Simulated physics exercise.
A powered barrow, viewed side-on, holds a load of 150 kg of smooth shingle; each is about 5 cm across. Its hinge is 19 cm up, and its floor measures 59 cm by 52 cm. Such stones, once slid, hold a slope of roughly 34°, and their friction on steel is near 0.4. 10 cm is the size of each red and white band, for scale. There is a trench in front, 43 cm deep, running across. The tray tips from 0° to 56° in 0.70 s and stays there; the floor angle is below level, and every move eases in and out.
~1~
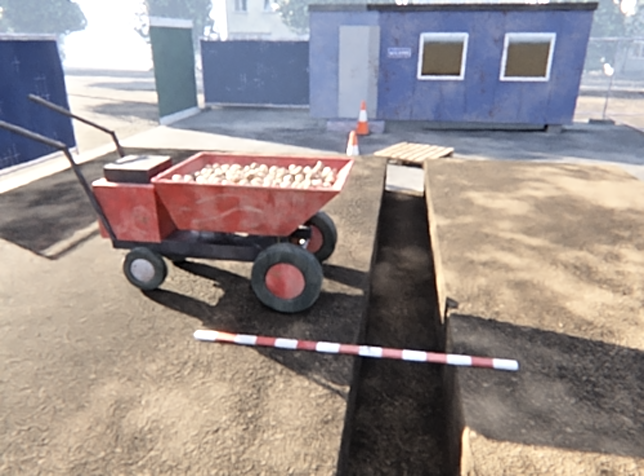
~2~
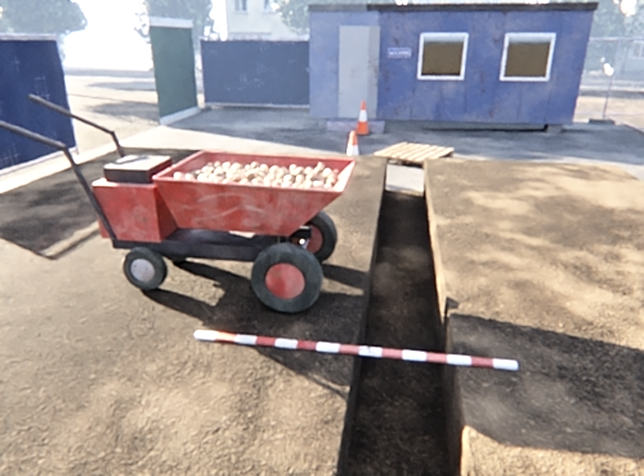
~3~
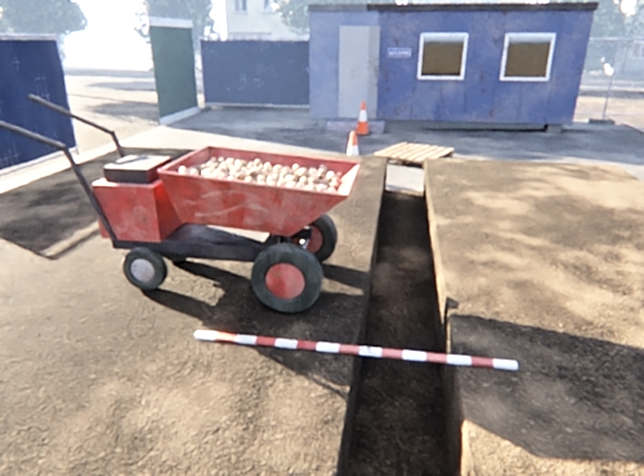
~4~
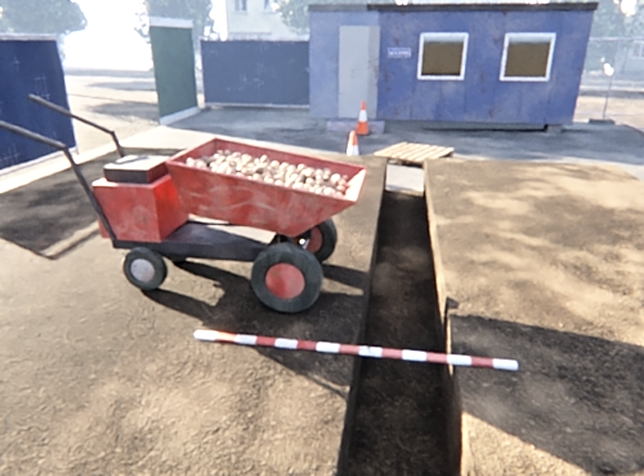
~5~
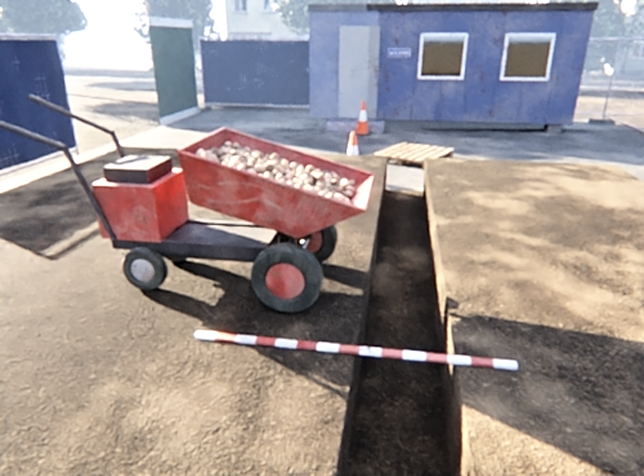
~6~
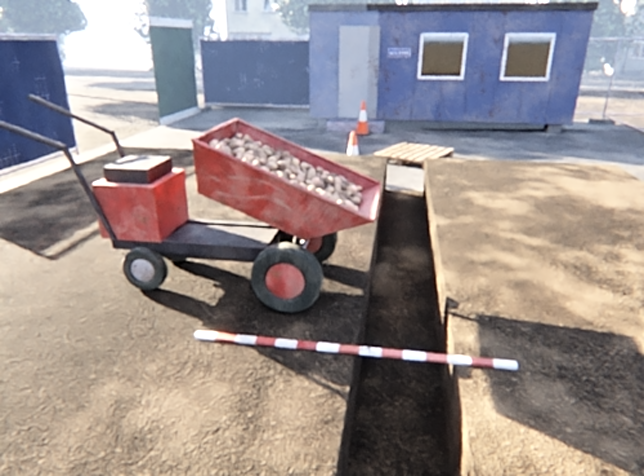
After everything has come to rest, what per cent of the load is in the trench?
I would say 68 percent.
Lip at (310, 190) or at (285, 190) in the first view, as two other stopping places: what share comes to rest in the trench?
Roughly 95 percent for the first, and 100 percent for the second.
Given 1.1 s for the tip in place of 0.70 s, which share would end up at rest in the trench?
With that timing, about 80 per cent.
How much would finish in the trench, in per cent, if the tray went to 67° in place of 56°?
With that change, near 70 per cent.
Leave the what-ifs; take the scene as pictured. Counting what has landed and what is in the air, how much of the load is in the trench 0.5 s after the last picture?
Roughly 15 percent of the load.
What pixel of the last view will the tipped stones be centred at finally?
Roughly at pixel (428, 343).
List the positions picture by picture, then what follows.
In the first frame, the tray is at 0°, its lip at (340, 191); the top of the load is at (297, 173).
In the second frame, the tray is at 1°, its lip at (342, 192); the top of the load is at (272, 172).
In the third frame, the tray is at 4°, its lip at (348, 196); the top of the load is at (231, 166).
The fourth frame shows lip at (356, 202), floor tilted 9°, highest stones at (226, 160).
In the fifth frame, the tray is at 15°, its lip at (365, 211); the top of the load is at (230, 152).
In the sixth frame, the tray is at 22°, its lip at (374, 221); the top of the load is at (236, 143).
Then, 0.2 s after the last picture the floor is at 47°, 100 % in the tray; the foremost stones are at (381, 236).
Then, 0.5 s after the last picture the floor is at 56°, 87 % in the tray, 13 % in the trench; the foremost stones are at (441, 286).
Then, 0.8 s after the last picture the floor is at 56°, 37 % in the tray, 34 % in the trench, 29 % past the trench; the foremost stones are at (550, 301).
Then, 2.8 s after the last picture the floor is at 56°, 0 % in the tray, 68 % in the trench, 32 % past the trench; the foremost stones are past the picture's edge.
